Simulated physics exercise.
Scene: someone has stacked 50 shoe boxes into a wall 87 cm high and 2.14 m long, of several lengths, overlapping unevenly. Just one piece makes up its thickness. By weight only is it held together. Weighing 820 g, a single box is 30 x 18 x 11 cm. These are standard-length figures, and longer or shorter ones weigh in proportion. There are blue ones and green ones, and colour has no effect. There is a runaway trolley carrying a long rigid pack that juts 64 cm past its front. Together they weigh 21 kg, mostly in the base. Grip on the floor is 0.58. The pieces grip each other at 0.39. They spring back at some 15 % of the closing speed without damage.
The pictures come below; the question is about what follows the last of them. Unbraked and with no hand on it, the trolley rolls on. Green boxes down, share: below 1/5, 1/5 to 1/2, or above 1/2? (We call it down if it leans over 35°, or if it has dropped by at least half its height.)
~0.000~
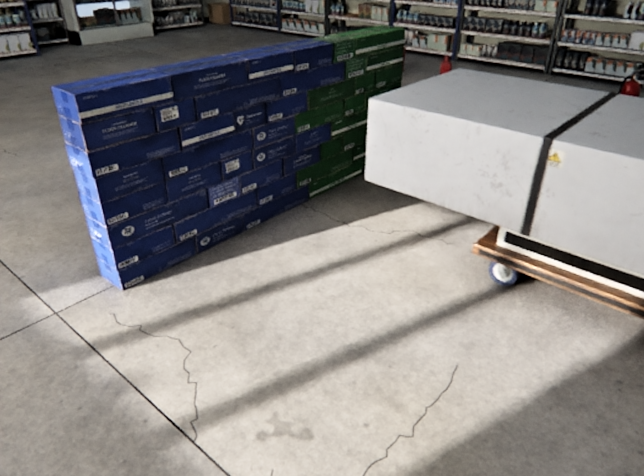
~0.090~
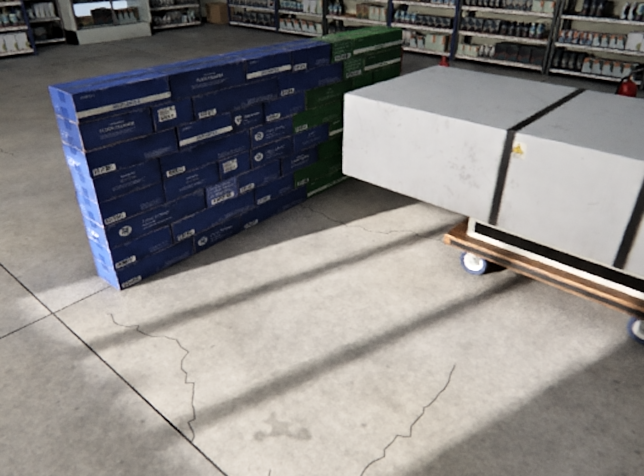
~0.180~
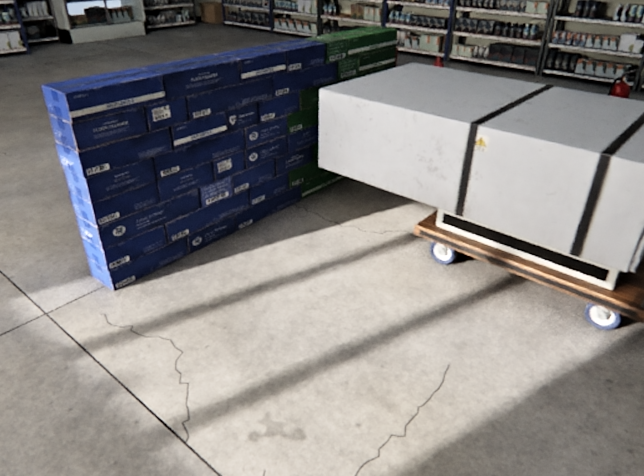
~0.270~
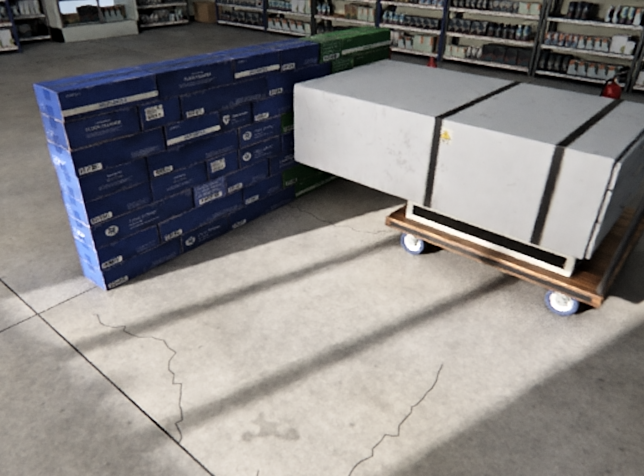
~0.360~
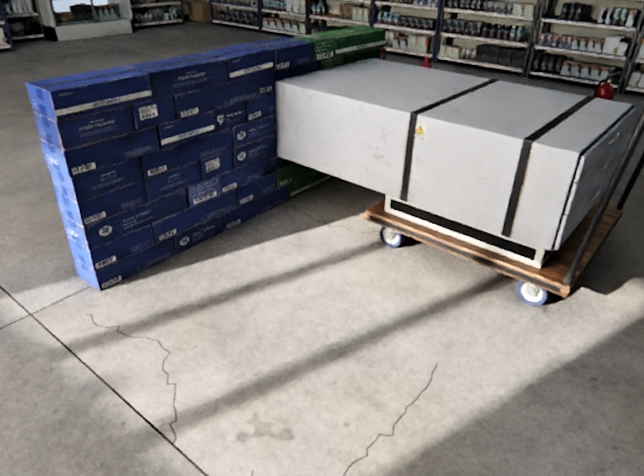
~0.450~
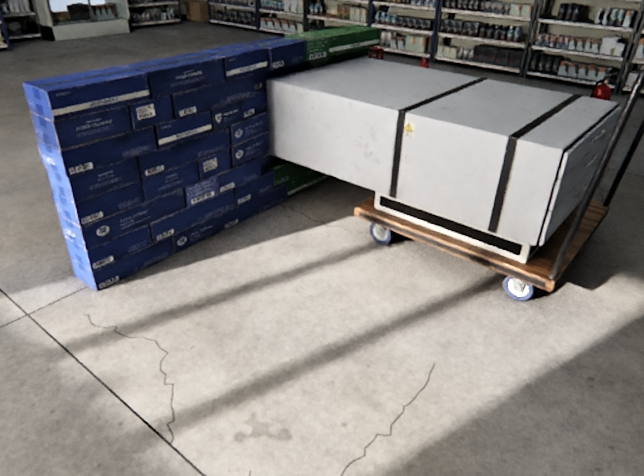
Above 1/2.
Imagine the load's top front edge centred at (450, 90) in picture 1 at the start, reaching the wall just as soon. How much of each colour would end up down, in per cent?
Blue 40%, green 80%.
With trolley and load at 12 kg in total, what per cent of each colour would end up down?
Down at the end: Blue 0 per cent, green 0 per cent.
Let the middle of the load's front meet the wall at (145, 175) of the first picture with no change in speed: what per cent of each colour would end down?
For blue it's 80 per cent, for green 0 per cent.
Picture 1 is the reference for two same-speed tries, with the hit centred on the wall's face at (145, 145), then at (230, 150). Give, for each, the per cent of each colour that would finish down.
For blue it's 50 then 80 per cent, for green 0 then 20 per cent.
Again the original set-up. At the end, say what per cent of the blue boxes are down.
The blue group ends with 40% down.
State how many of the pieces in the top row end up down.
Top row tally: 5.
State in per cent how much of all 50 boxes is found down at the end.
I'd put it at about 60 percent.
By 0.62 s, load 13 cm past the wall's line, still rolling; none of the 20 green boxes down (0 of 50 in all colours); top green box tilted 13°.
By 0.90 s, load 18 cm past the wall's line, still rolling; 9 of the 20 green boxes down (11 of 50 in all colours); top green box tilted 40°, 9 cm lower.
By 1.14 s, load 21 cm past the wall's line, still rolling; 19 of the 20 green boxes down (30 of 50 in all colours); top green box tilted 49°, 51 cm lower.
By 1.50 s, load 24 cm past the wall's line, still rolling; 19 of the 20 green boxes down (30 of 50 in all colours); top green box tilted 25°, 57 cm lower.
When it is over (2.4 s), load 24 cm past the wall's line, stopped; 19 of the 20 green boxes down (30 of 50 in all colours); top green box tilted 51°, 59 cm lower; top blue box unmoved. That is 95 per cent. In pixels of the last frame, middles, top green box near (205, 122), top blue box near (89, 91).
